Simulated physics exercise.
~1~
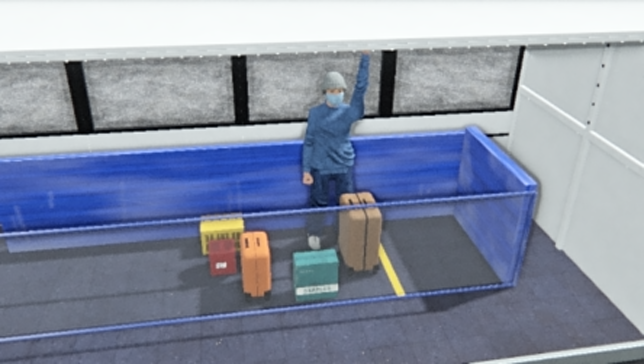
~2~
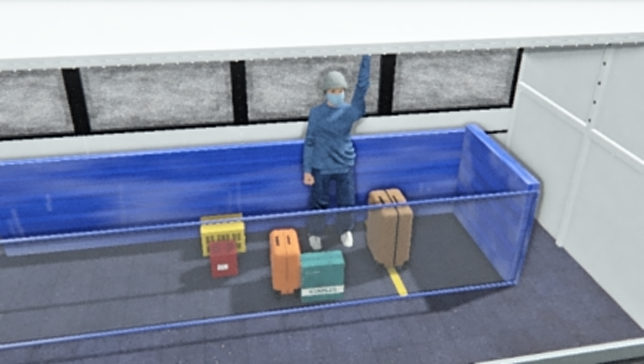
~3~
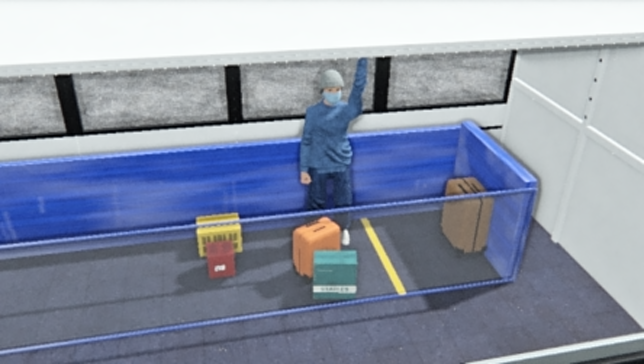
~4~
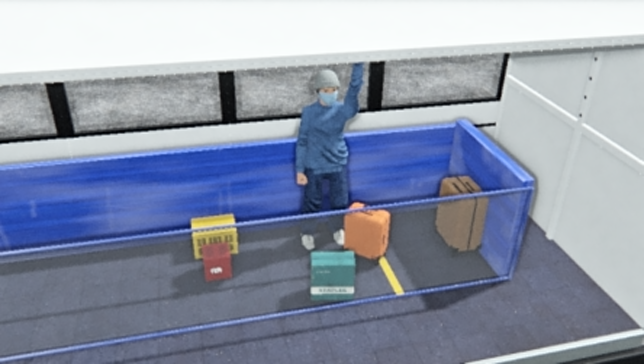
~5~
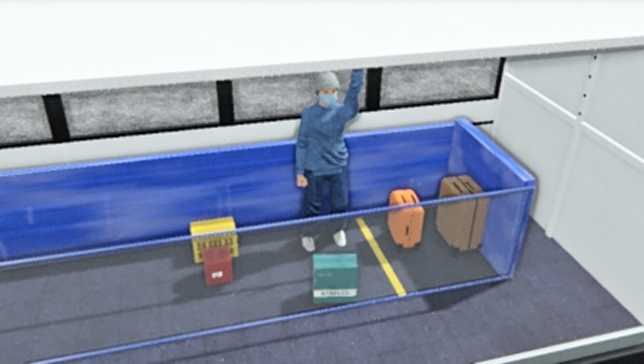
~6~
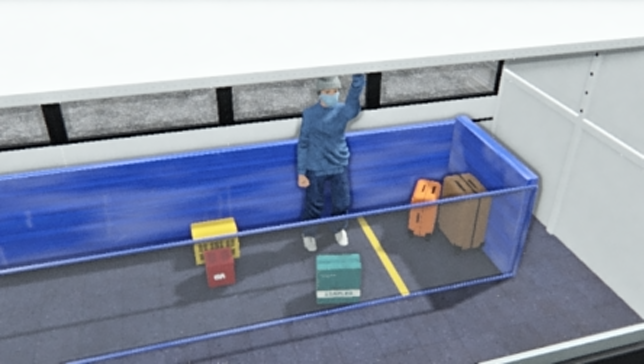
An orange wheeled case stands between a red tub and a teal carton in a blue-walled bay, while a masked traveller in a grey cap stands behind with one arm raised. It slides right toward the carton as a bigger brown case moves onto the yellow line. The brown case then travels across to the right end and stays there, while the teal carton shifts slightly right. The orange case passes behind the carton, reaches the line and crosses it. It ends beside the brown case, with the carton, yellow crate and red tub still left of the line.
